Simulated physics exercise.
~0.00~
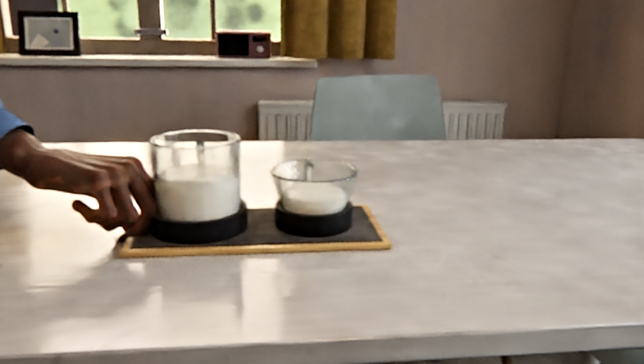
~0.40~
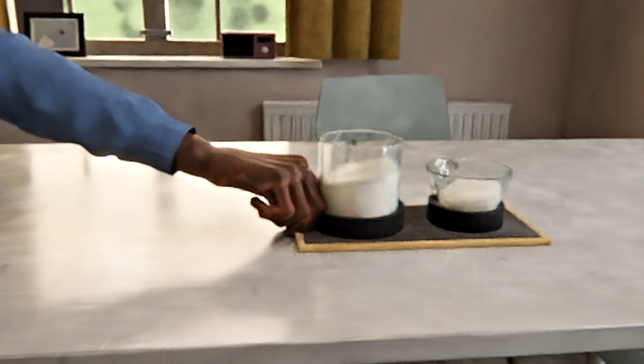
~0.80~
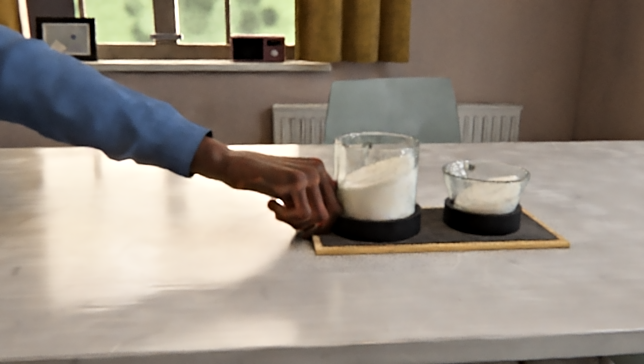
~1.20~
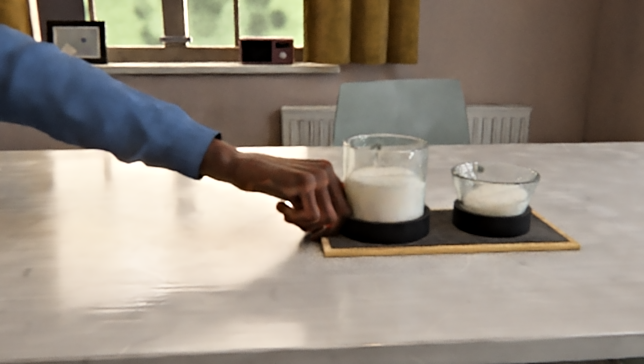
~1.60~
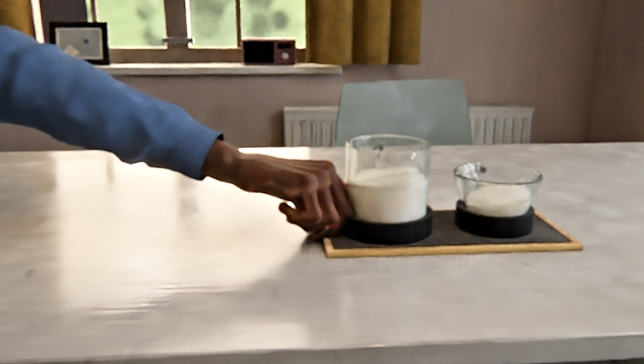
A hand slides a tray with two glass containers of milk right and stops, nothing spilling.
